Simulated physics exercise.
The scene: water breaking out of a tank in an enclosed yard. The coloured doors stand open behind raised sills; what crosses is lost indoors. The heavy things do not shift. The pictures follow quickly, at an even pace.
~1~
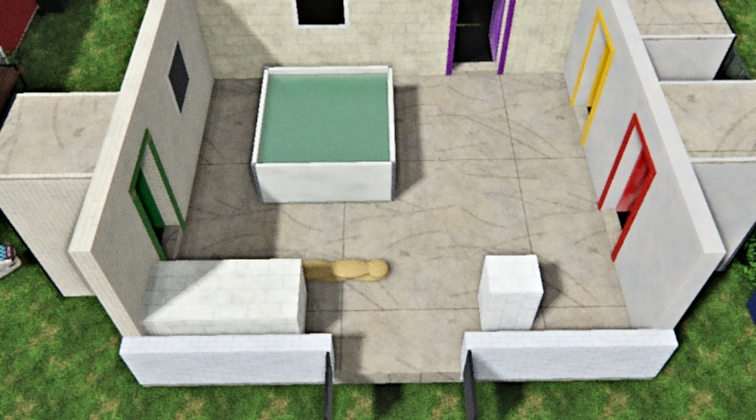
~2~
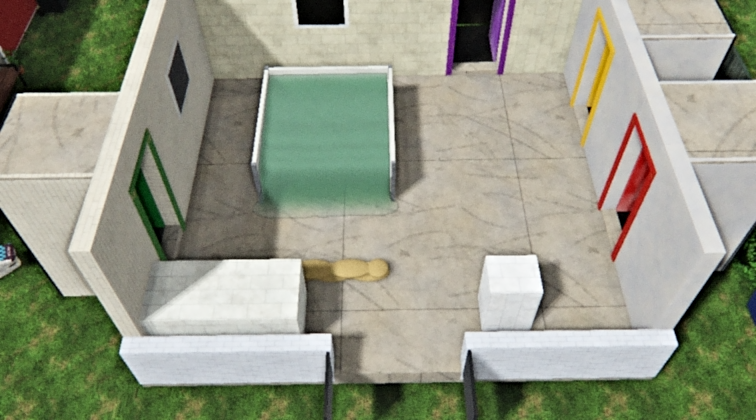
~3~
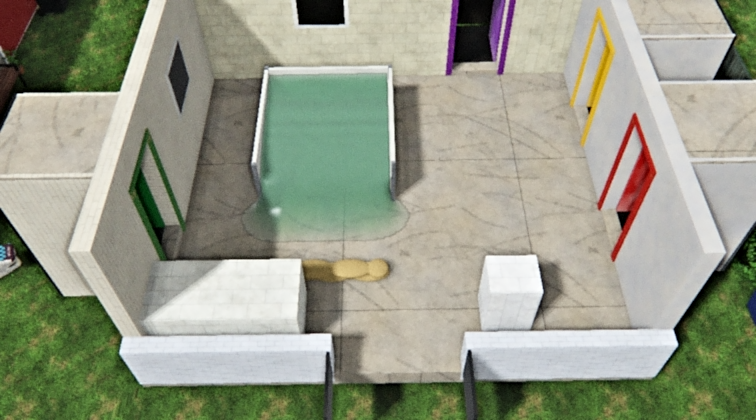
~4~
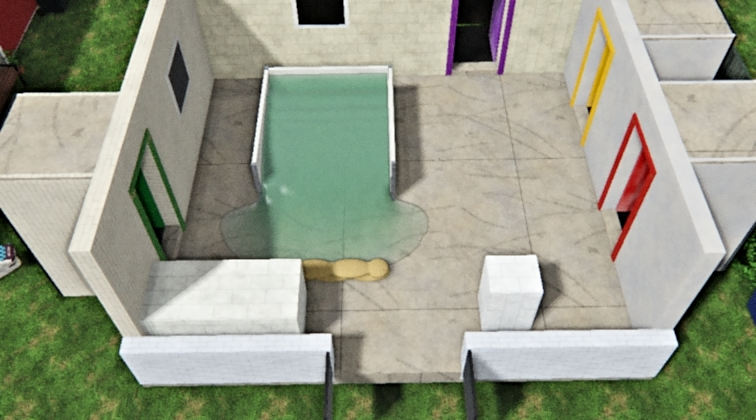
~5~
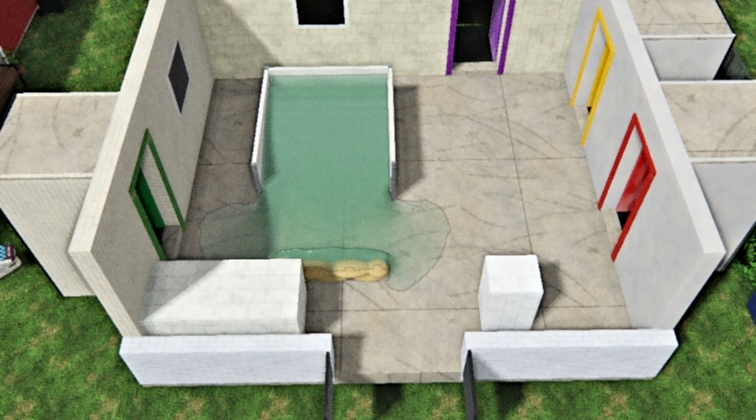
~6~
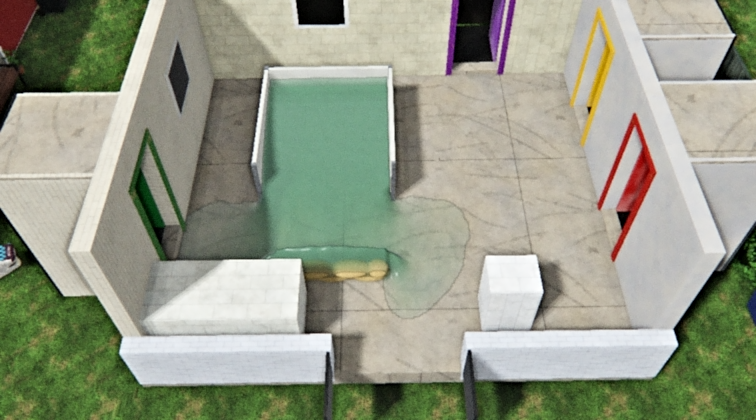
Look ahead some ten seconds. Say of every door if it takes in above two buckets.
In the end: The green door floods; the red door floods; the yellow door floods; the purple door holds within the limit.
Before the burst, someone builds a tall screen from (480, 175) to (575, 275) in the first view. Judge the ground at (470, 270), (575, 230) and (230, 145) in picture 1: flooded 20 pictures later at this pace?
In turn: Covered, wet, flooded.
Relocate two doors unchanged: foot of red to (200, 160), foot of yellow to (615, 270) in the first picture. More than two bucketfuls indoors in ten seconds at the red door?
Then: Red is over.
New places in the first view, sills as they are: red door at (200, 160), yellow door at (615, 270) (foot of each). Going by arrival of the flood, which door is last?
It is the purple one.
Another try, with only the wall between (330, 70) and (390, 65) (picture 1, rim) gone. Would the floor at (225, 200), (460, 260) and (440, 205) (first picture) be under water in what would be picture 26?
In that order: Awash, clear, not flooded.
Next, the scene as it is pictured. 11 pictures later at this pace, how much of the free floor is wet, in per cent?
Some 50 per cent.
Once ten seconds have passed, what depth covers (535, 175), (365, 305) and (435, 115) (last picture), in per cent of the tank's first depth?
Roughly 12, 6 and 8 per cent, in turn.
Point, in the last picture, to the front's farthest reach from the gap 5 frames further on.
Near (522, 355).
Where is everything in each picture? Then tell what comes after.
Still water in the open tank at (326, 116), in the first picture.
The front is at (257, 205), out from the gap at (326, 190), in the second picture.
The front is at (247, 222), out from the gap at (326, 190), in the third picture.
The front is at (230, 240), out from the gap at (327, 191), in the fourth picture.
Water pours out at (327, 192) and has run to a hidden place, in the fifth picture.
Water pours out at (327, 192) and has run to a hidden place, in the sixth picture.
A moment on, water covers 35 % of the floor; the green door wet at the sill, nothing in, the red door not reached, the yellow door not reached, the purple door not reached.
Next, water covers 50 % of the floor; the green door over two buckets in, the red door not reached, the yellow door not reached, the purple door not reached.
Then, water covers 70 % of the floor; the green door far over two buckets in, the red door over two buckets in, the yellow door not reached, the purple door not reached.
Later, water covers 90 % of the floor; the green door far over two buckets in, the red door far over two buckets in, the yellow door wet at the sill, nothing in, the purple door wet at the sill, nothing in.
In the end, water covers 100 % of the floor; the green door far over two buckets in, the red door far over two buckets in, the yellow door over two buckets in, the purple door under two buckets in.
